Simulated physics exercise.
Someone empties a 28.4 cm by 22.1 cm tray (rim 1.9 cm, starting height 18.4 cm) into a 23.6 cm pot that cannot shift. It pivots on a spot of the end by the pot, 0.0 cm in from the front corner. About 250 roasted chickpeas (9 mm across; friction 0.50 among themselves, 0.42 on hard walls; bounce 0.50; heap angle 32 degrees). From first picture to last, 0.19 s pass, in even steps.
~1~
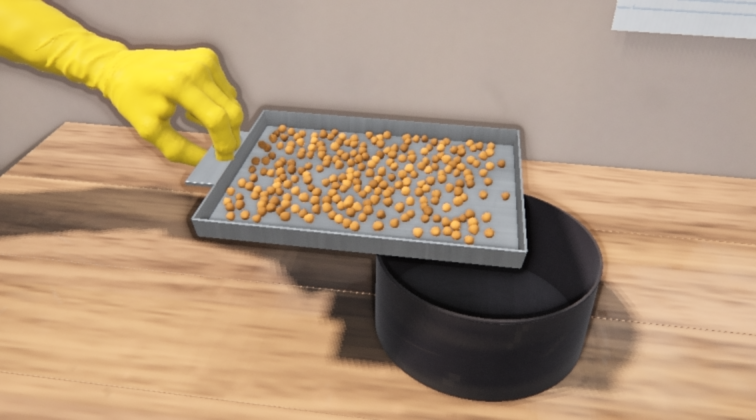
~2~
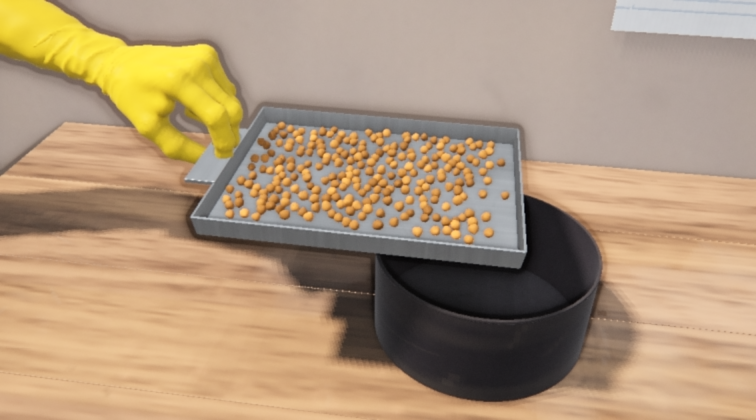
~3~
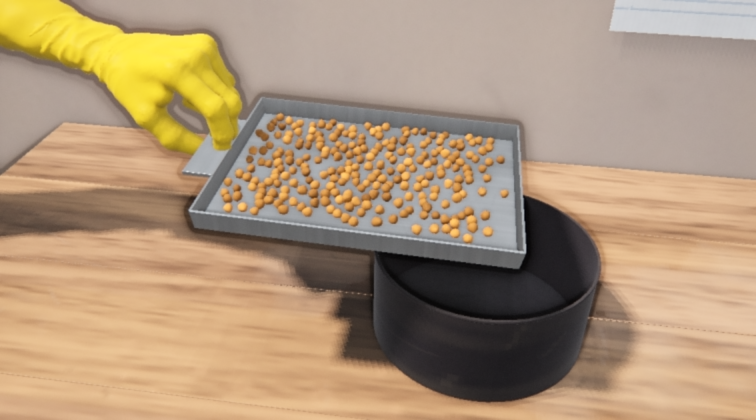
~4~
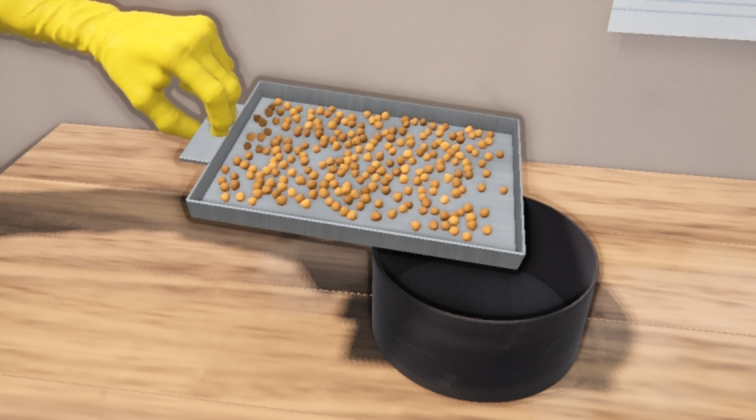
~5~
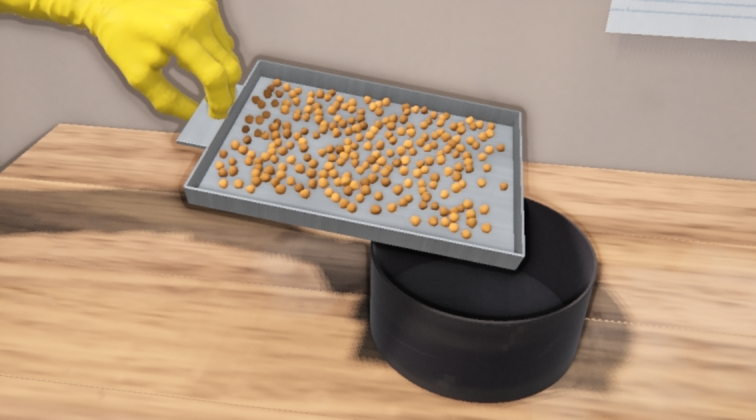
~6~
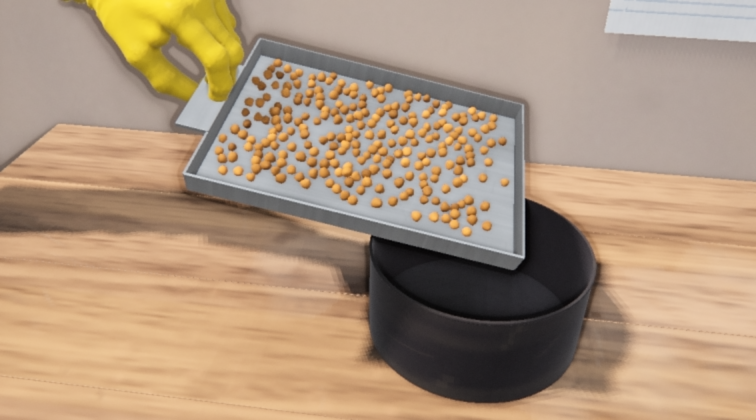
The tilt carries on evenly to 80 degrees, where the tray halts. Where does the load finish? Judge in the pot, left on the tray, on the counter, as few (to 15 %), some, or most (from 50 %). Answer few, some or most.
Pot: Few, tray: Some, counter: Most.
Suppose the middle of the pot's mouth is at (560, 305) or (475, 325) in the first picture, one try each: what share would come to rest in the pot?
About 70 and 65 per cent.
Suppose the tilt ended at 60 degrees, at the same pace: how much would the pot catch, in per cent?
Then about 0 per cent.
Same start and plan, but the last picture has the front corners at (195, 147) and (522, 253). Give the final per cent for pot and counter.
Pot 35, counter 15.
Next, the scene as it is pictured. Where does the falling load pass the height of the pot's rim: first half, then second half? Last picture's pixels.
First near (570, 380), later near (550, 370).
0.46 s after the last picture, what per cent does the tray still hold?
About 100 per cent.
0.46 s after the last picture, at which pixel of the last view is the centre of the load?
Near (516, 200).
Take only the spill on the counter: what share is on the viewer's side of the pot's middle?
About 100 per cent.
Then, 0.27 s after the last picture, tilt 47 degrees; the tray holds 100 %, the pot 0 %.
Then, 0.46 s after the last picture, tilt 69 degrees; the tray holds 100 %, the pot 0 %.
Then, 0.76 s after the last picture, tilt 80 degrees; the tray holds 40 %, the pot 0 %.
In the end, pot 0 %, tray 25 %, counter 75 %.
